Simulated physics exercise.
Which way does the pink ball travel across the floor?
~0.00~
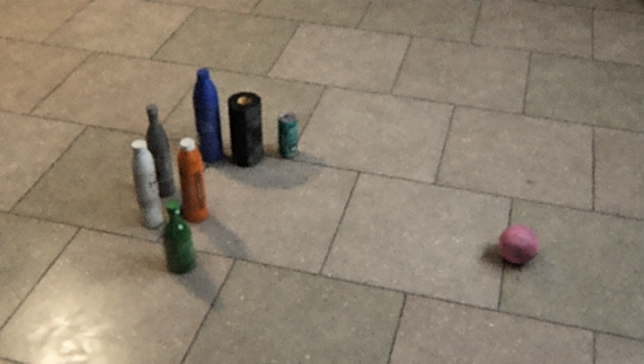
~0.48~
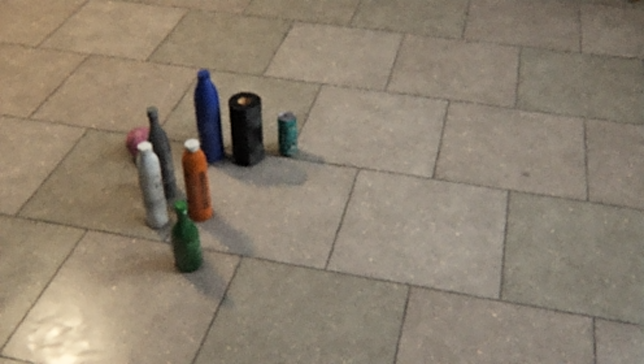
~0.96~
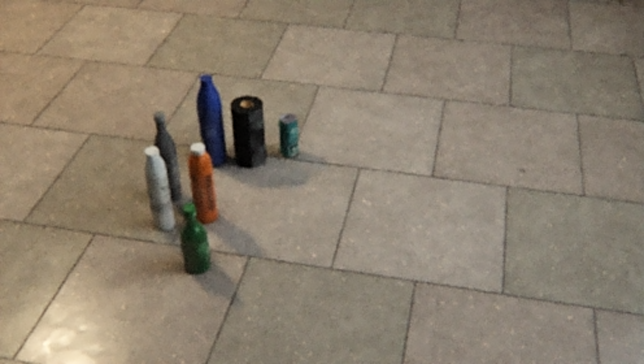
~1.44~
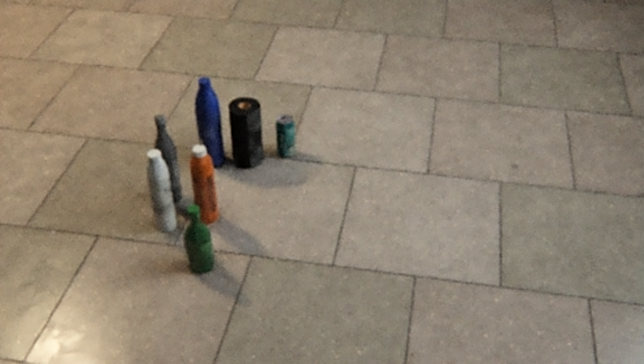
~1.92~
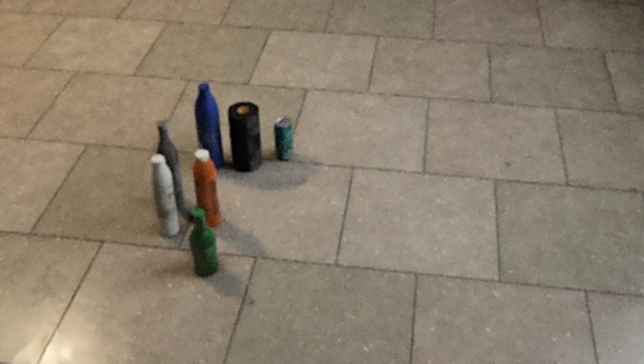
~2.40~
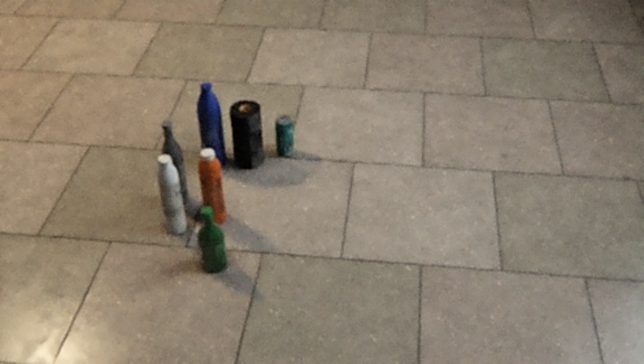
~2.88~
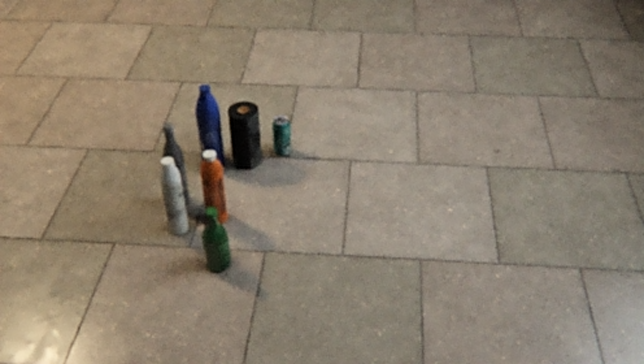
The pink ball travels to the left, going from the open floor to behind the grey bottle.
